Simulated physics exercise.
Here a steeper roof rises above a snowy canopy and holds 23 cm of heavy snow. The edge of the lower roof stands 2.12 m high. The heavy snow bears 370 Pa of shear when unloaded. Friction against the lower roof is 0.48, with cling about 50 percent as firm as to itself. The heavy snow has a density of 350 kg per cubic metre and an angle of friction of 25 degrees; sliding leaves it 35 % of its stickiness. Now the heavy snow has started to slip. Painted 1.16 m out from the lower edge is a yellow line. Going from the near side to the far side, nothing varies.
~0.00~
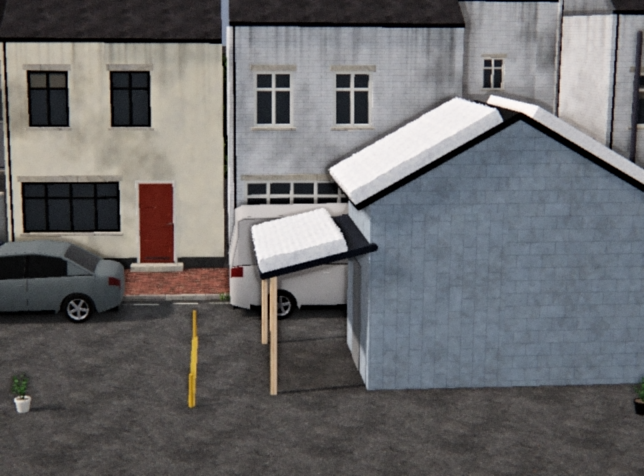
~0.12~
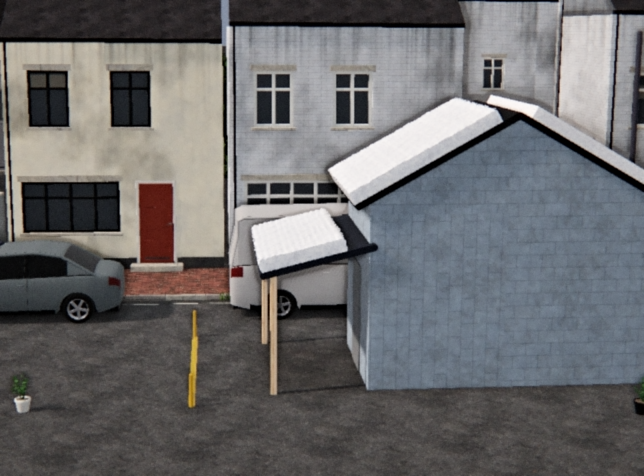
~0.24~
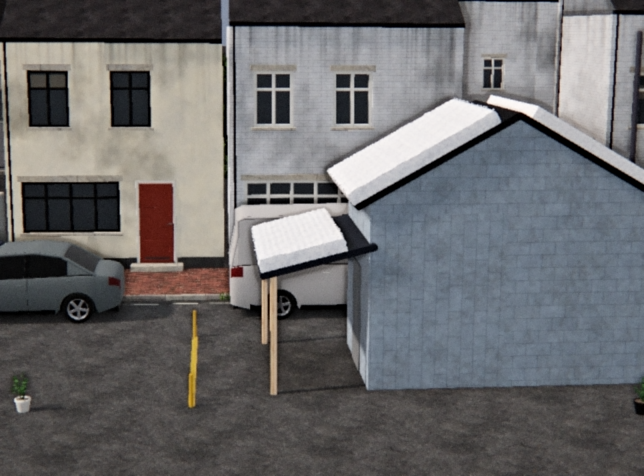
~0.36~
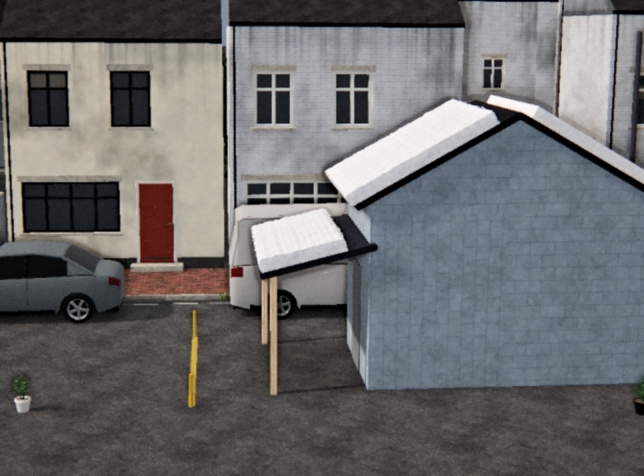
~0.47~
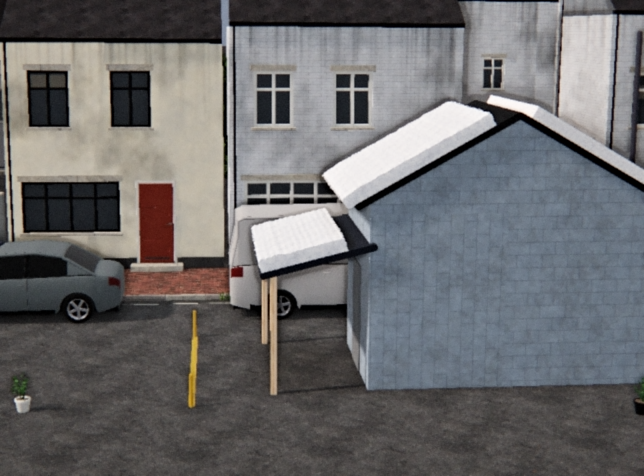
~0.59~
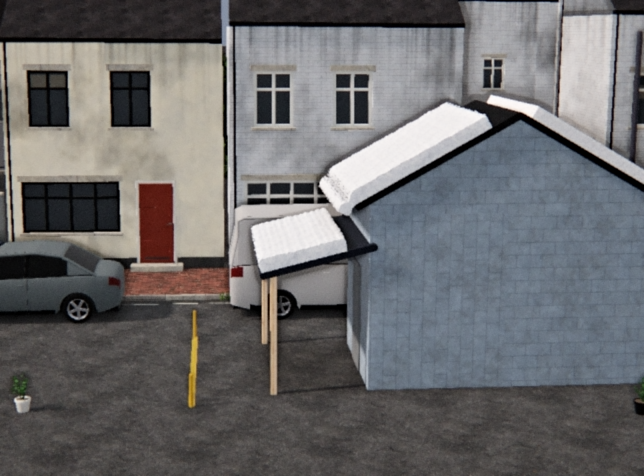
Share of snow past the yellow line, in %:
17 %.
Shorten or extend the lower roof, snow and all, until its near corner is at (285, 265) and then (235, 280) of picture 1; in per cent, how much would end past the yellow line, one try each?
The first try gives 30 percent and the second gives 8 percent.
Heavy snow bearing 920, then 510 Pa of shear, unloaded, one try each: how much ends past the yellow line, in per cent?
You'd see 0 percent the first time and 3 percent the second.
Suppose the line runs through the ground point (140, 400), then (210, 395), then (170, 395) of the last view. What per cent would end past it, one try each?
Roughly 2 %, then 25 %, then 10 %.
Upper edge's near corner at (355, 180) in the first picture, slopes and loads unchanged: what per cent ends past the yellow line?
It would be near 35 %.
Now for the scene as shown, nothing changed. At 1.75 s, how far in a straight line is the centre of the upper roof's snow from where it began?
It sits some 1.8 m from where it began.
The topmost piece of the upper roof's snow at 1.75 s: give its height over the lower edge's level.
About 1.8 m.
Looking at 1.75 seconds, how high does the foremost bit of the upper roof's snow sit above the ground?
I'd say around 2.6 metres.
By 1.12 s, none is below the lower edge and 0 % is past the line.
By 1.75 s, none is below the lower edge and 0 % is past the line.
By 2.37 s, none is below the lower edge and 0 % is past the line.
By 3.00 s, 34 % is below the lower edge and 5 % is past the line.
By 4.60 s, at the end, 45 % is below the lower edge and 17 % is past the line.
